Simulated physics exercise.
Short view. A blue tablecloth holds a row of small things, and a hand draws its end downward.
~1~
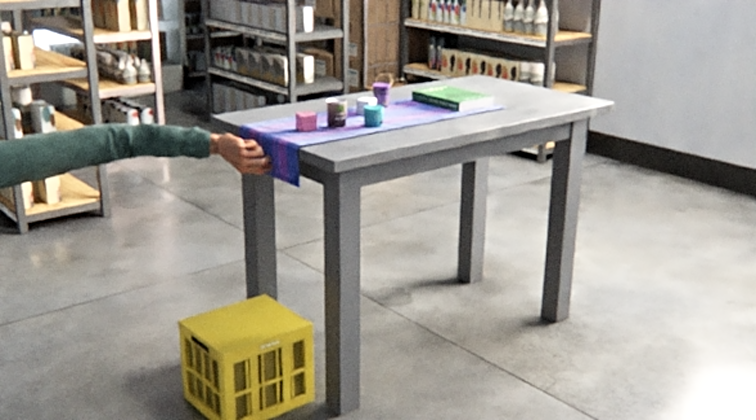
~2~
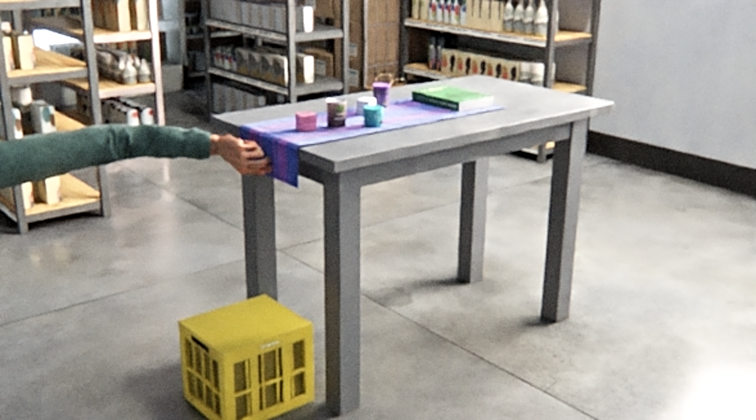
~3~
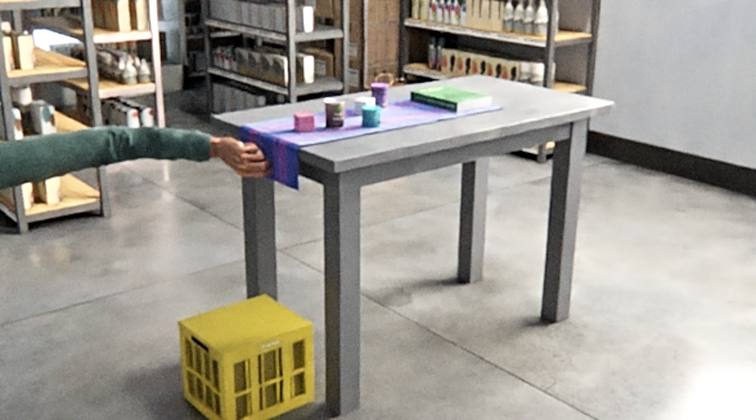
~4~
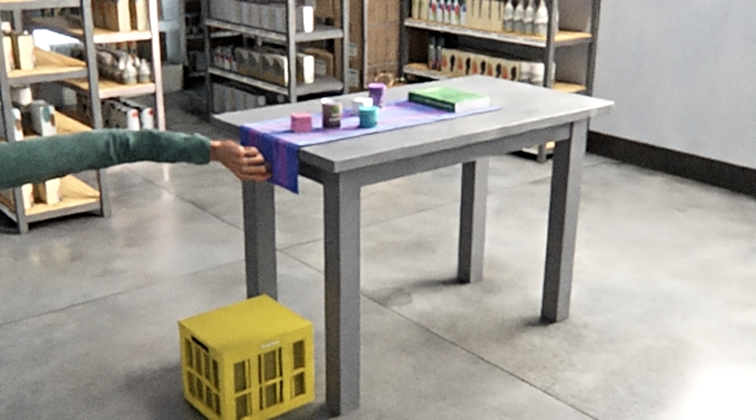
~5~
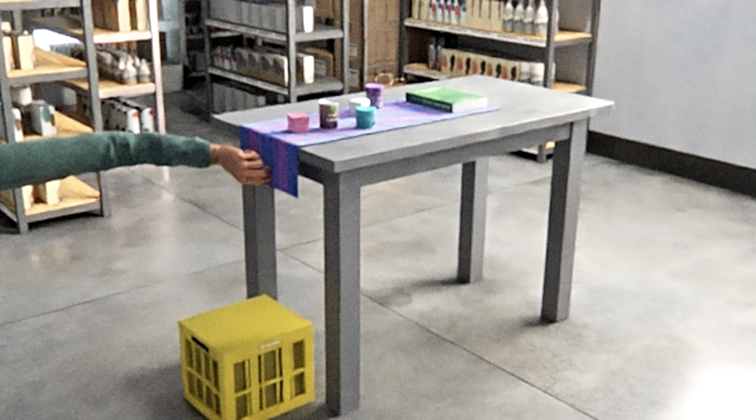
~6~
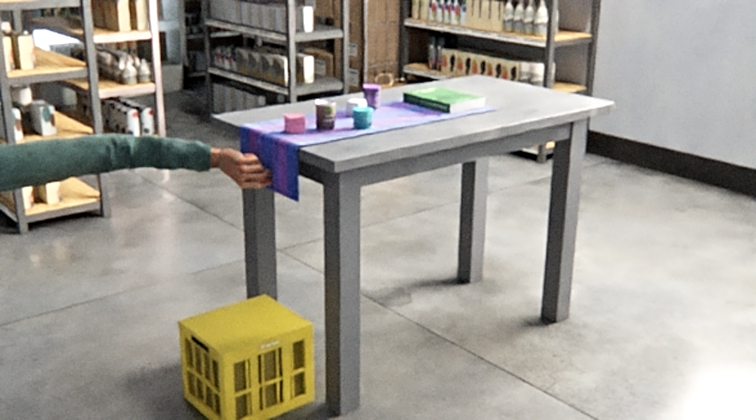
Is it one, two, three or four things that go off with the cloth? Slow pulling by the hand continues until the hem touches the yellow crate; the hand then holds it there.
The count that falls away is going to be four.
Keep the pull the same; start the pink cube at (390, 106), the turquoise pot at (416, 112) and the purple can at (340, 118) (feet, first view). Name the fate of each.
Looks like the pink cube hangs in there, the turquoise pot hangs in there, and the purple can ends up down.
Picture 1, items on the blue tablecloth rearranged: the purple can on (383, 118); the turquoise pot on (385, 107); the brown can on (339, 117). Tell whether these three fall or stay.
Result - purple can down, turquoise pot still up, brown can down.
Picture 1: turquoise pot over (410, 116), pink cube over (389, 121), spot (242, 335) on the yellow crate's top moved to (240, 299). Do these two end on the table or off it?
First the turquoise pot: It is still up there. Then the pink cube: It is still up there.
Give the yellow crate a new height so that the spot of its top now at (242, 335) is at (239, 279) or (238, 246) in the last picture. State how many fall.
That would be 2 and 1.
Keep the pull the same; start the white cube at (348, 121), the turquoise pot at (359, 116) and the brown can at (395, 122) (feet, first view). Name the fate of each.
For the white cube it's falling, for the turquoise pot it's falling, for the brown can it's falling.
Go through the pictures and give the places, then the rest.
Hem (299, 188); pink cube (306, 113); brown can (337, 100); turquoise pot (374, 107); white cube (366, 99); purple can (381, 85); top of the crate (242, 335), in the first picture.
Hem (298, 188); pink cube (306, 113), in the second picture.
Hem (299, 191); brown can (335, 101), in the third picture.
Hem (299, 195); turquoise pot (369, 108); top of the crate (242, 335), in the fourth picture.
Hem (298, 198); white cube (359, 100), in the fifth picture.
Hem (299, 202); pink cube (295, 115); brown can (325, 102); turquoise pot (363, 109); white cube (356, 101); purple can (372, 86), in the sixth picture.
A little later, hem near (269, 241); pink cube gone.
Next, hem near (268, 298); pink cube, brown can and turquoise pot gone.
When it is over, hem on the crate; pink cube, brown can, turquoise pot and white cube gone. It carries off four.
